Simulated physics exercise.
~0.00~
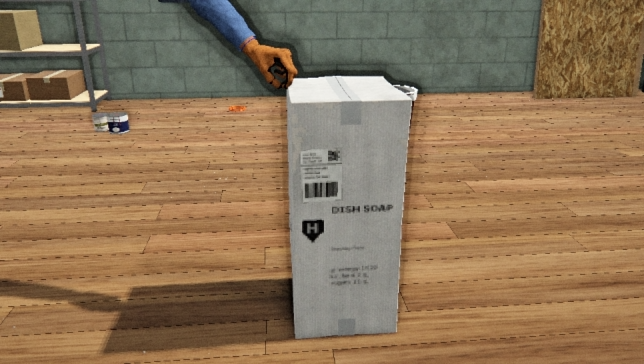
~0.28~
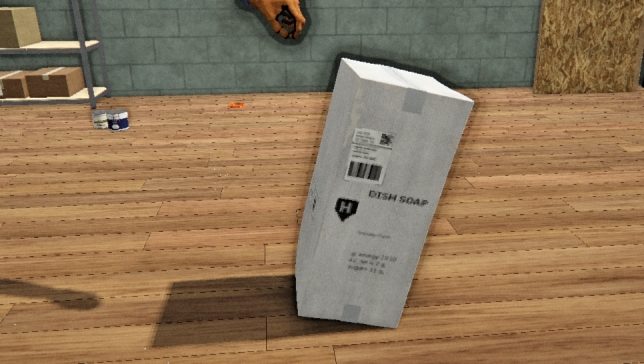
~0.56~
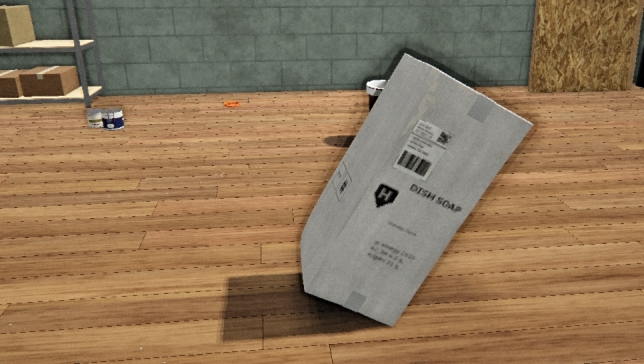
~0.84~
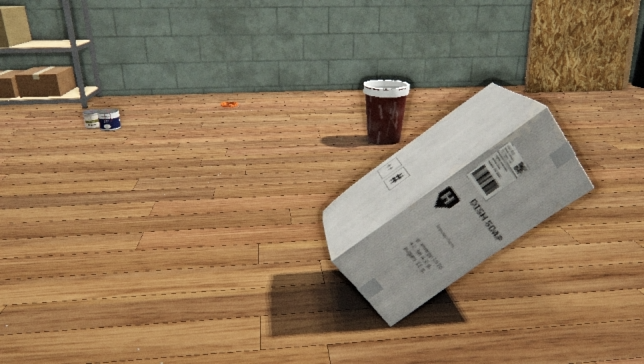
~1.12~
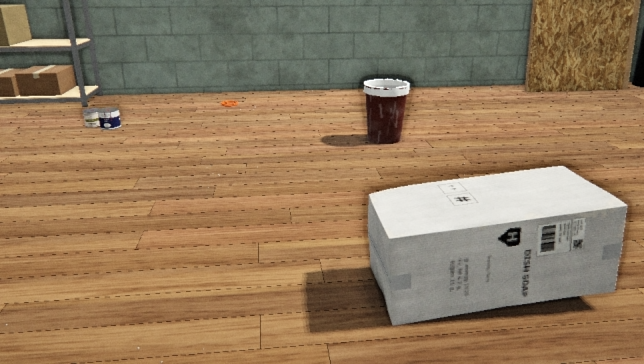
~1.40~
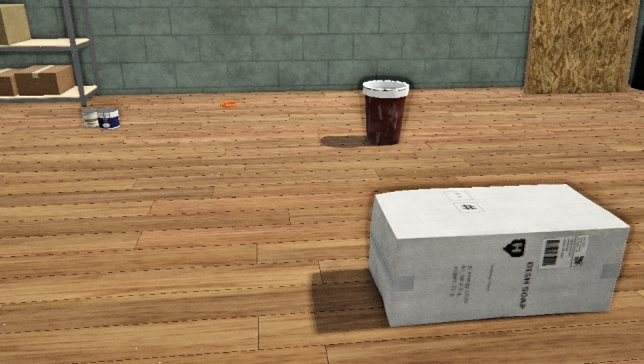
On a wooden floor, a hand releases a white parcel, which tips right onto its side.
